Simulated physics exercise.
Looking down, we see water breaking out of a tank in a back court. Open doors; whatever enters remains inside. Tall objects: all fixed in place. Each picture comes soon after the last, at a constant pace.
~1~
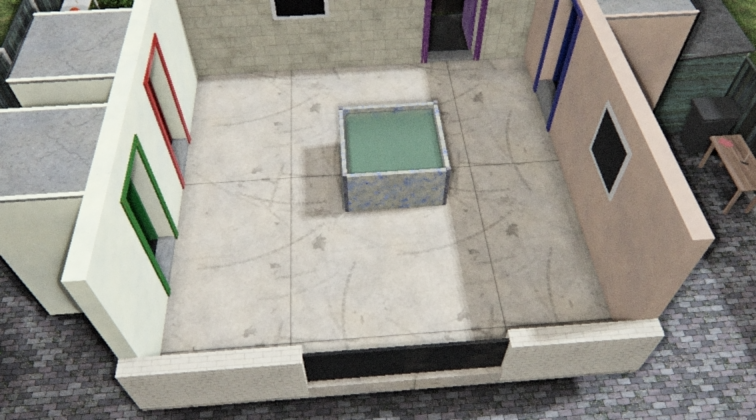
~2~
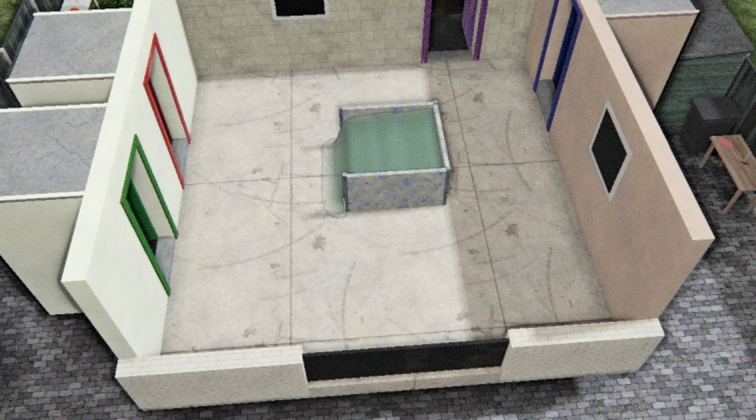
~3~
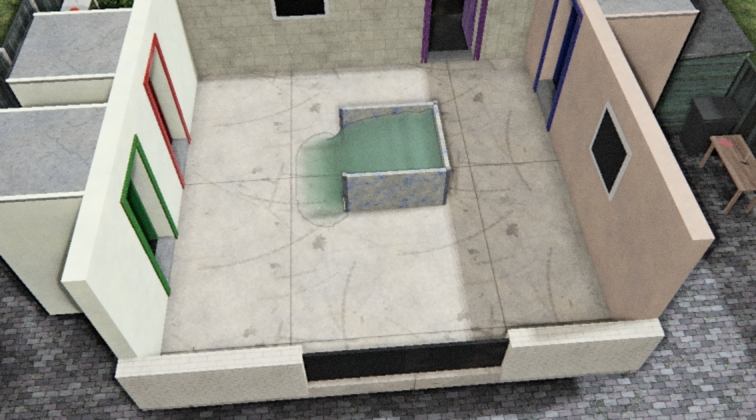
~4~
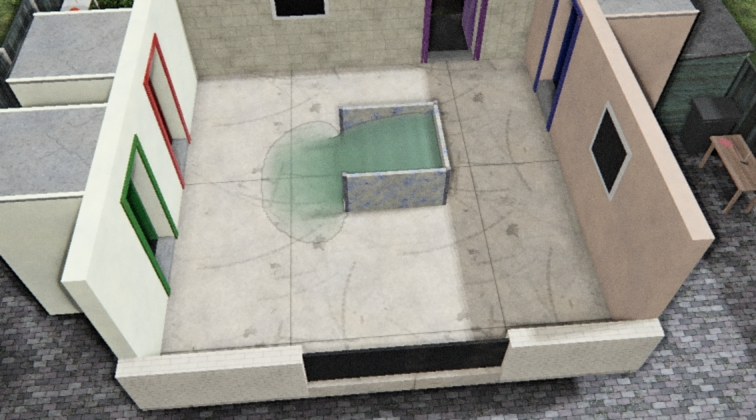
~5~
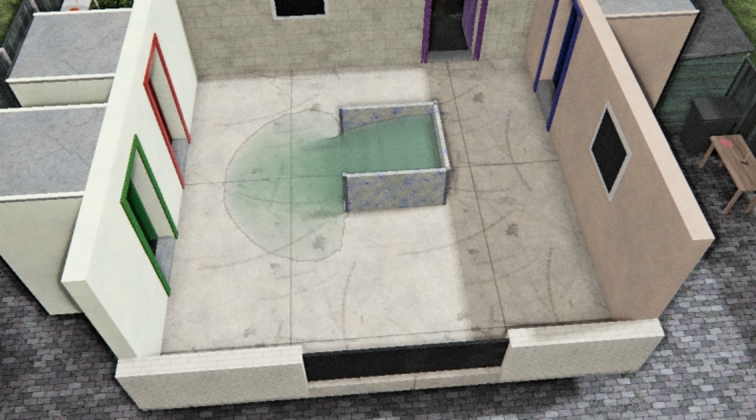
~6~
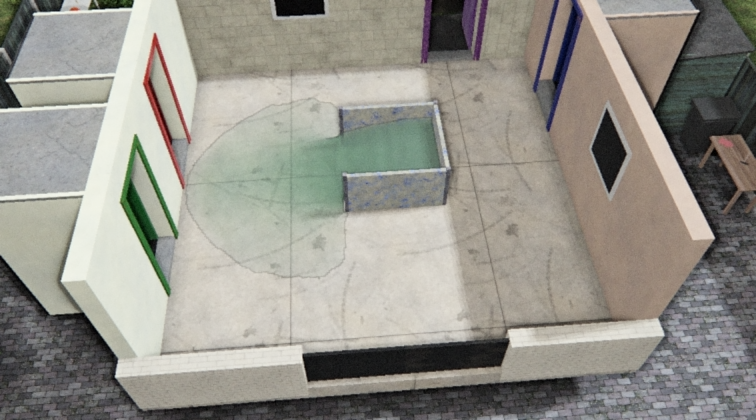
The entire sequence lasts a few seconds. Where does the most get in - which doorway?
At the red doorway.
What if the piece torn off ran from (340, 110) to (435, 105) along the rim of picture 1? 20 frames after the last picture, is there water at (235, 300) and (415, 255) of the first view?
Point one left dry, point two left dry.
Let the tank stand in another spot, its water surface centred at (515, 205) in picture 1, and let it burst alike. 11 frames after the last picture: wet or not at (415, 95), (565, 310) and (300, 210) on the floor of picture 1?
In the order given: Not reached, not reached and wetted.
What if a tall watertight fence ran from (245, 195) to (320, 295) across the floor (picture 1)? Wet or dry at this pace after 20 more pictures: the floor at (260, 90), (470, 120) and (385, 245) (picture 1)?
First spot soaked, second unreached, third soaked.
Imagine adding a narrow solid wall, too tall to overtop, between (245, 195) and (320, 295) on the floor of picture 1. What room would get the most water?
It's the red one.
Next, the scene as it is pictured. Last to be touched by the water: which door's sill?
Answer: The blue door.
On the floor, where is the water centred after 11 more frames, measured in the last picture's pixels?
My guess is about (264, 186).
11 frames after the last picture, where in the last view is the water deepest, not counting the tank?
Estimated pixel: (158, 382).
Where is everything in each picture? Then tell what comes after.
In the first frame, still water in the water tank at (392, 141).
In the second frame, the front is at (338, 140), out from the gap at (346, 163).
In the third frame, the front is at (314, 139), out from the gap at (346, 166).
In the fourth frame, water pours out at (346, 167) and has run to (282, 225).
In the fifth frame, the front is at (230, 201), out from the gap at (346, 168).
In the sixth frame, water pours out at (346, 169) and has run to (193, 204).
A moment on, water covers 30 % of the floor; blue door not reached, purple door not reached, red door some in, green door a trickle in.
Next, water covers 35 % of the floor; blue door not reached, purple door not reached, red door a lot in, green door some in.
Then, water covers 45 % of the floor; blue door not reached, purple door not reached, red door a lot in, green door some in.
Later, water covers 85 % of the floor; blue door wet at the sill, nothing in, purple door wet at the sill, nothing in, red door a lot in, green door some in.
In the end, water covers 95 % of the floor; blue door wet at the sill, nothing in, purple door wet at the sill, nothing in, red door a lot in, green door some in; the red door has let in the most.
